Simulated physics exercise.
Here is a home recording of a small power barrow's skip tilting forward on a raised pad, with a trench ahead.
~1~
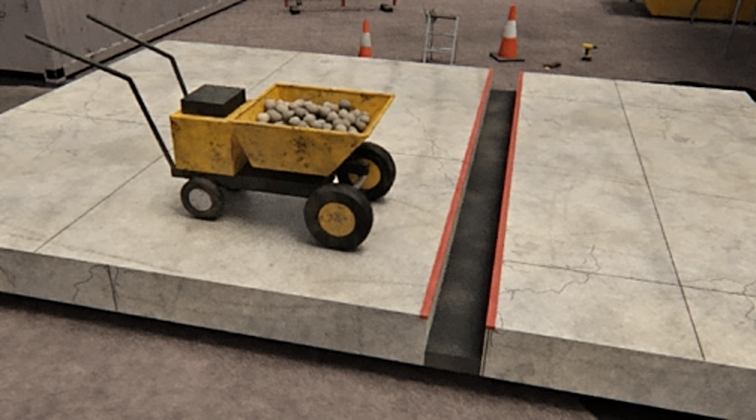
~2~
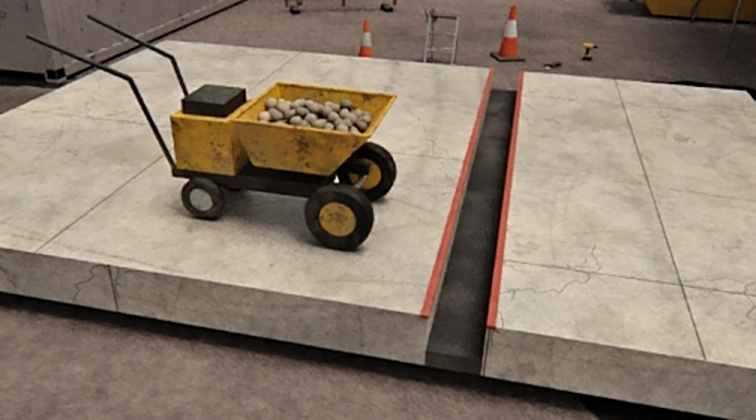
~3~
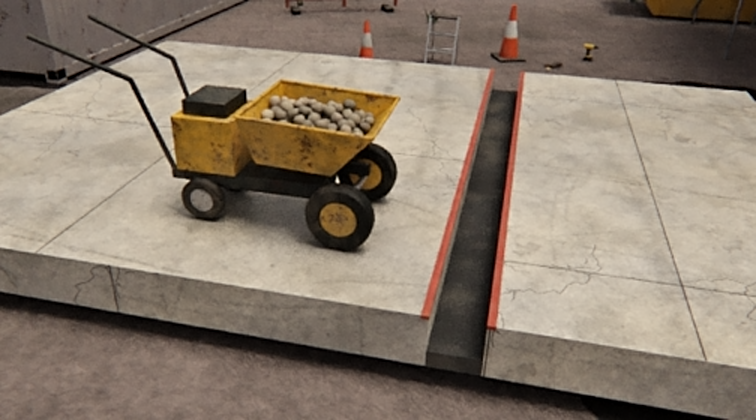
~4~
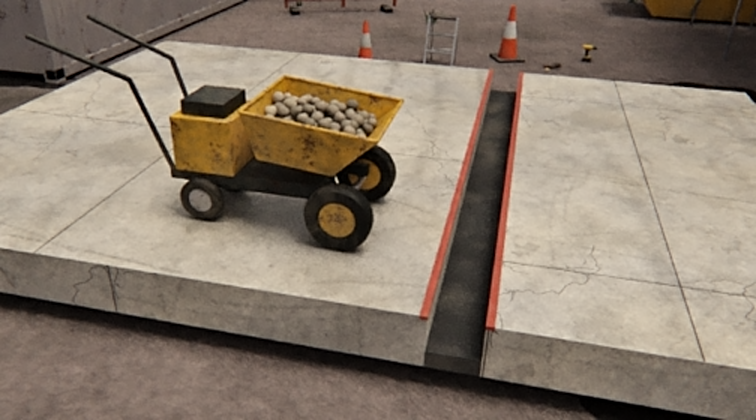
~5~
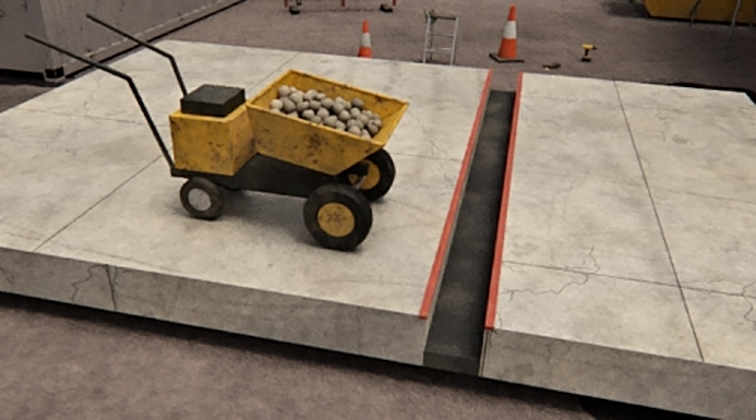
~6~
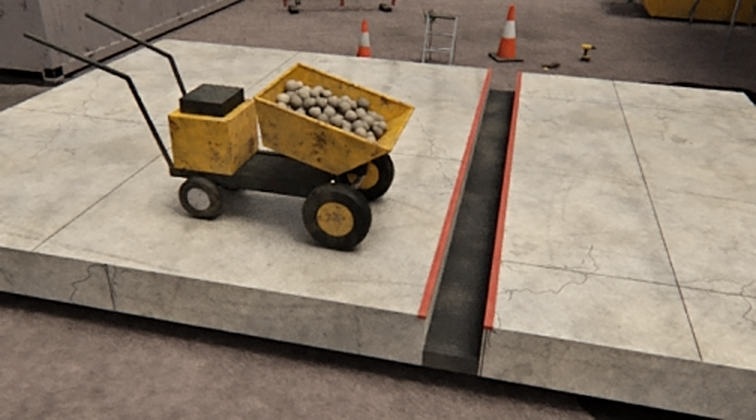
A small yellow power barrow with black handles, dark wheels and a skip full of grey pebbles stands on a raised, cracked concrete pad, seen from above and to one side. To its right a narrow dark trench edged in red crosses the pad, with orange cones behind. The skip slowly tilts forward to the right, its back rising, while the wheels and the view stay still.
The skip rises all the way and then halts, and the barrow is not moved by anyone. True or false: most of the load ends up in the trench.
True.
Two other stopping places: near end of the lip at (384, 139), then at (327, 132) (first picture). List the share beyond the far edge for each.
I'd expect close to 10 per cent and then close to 0 per cent.
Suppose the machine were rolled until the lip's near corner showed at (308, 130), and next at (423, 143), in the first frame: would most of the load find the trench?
A minority; a minority.
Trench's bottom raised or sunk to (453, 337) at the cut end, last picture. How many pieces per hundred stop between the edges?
About 80 per cent.
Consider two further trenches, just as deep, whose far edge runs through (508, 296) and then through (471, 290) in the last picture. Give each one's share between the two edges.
I'd put it near 100 in a hundred, then near 70 in a hundred.
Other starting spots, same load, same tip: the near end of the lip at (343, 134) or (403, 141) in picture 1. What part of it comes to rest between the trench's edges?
Well, you'd get roughly 60 per cent from the first place and roughly 60 per cent from the second.
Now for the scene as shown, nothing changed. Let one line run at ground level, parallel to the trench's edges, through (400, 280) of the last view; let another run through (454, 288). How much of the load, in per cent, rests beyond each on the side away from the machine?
About 100 and 60 %.
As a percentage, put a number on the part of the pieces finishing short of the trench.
About 5 %.
Soon after the last picture, skip tipped steeply; all in the skip.
A little later, skip tipped steeply; most in the skip; a stray few short of the trench; a small part in or heaped over the trench; a stray few falling.
Later still, skip tipped right over; a small part in the skip; a stray few short of the trench; most in or heaped over the trench; a stray few beyond it.
At rest, skip tipped right over; a small part short of the trench; nearly all in or heaped over the trench; a stray few beyond it.
